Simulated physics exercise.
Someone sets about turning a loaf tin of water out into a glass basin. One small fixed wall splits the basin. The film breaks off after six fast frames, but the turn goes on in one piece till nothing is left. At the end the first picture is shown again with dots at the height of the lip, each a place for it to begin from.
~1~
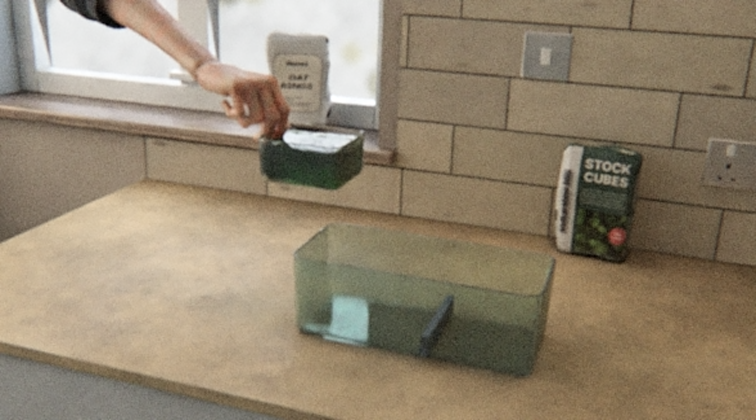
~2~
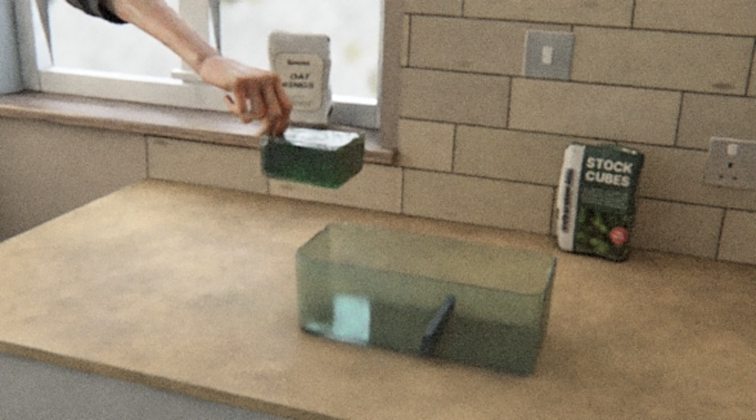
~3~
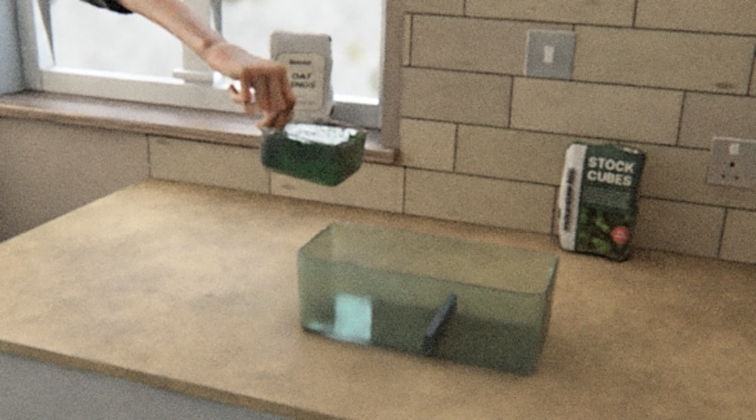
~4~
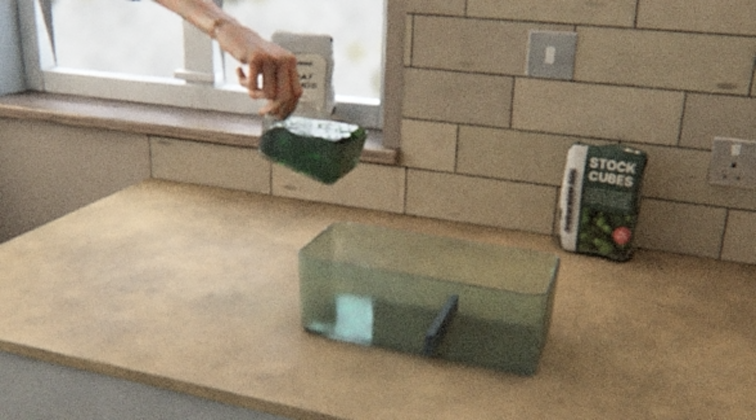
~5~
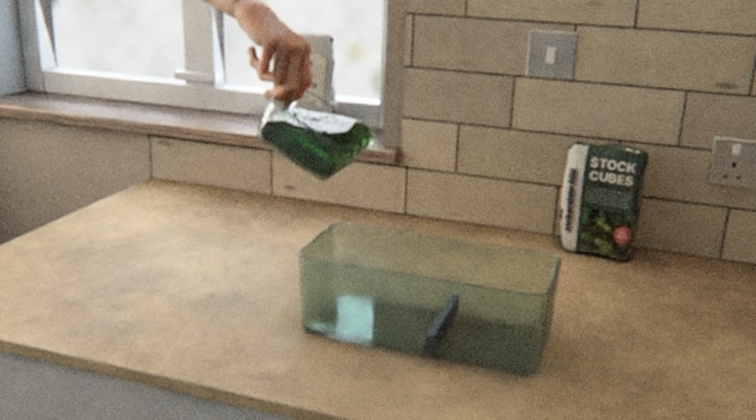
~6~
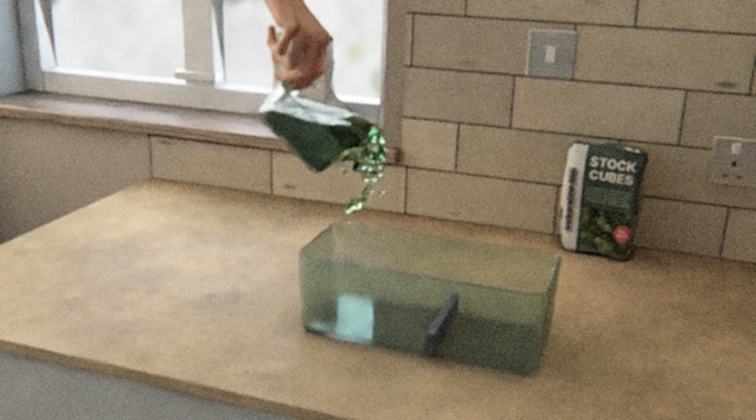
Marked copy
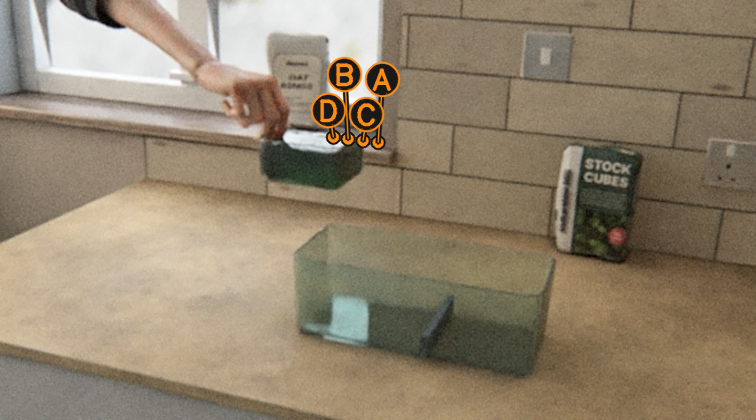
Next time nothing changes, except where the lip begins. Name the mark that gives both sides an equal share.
Take C.
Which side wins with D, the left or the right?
The left side.
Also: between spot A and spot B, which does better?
A it is.
On the marked copy, A at (378, 142); B at (348, 139); C at (363, 140); D at (333, 137).
If A is chosen, about 35 % ends left of the wall and 63 % right of it.
If B is chosen, about 75 % ends left of the wall and 24 % right of it.
If C is chosen, about 49 % ends left of the wall and 49 % right of it.
If D is chosen, about 82 % ends left of the wall and 16 % right of it.
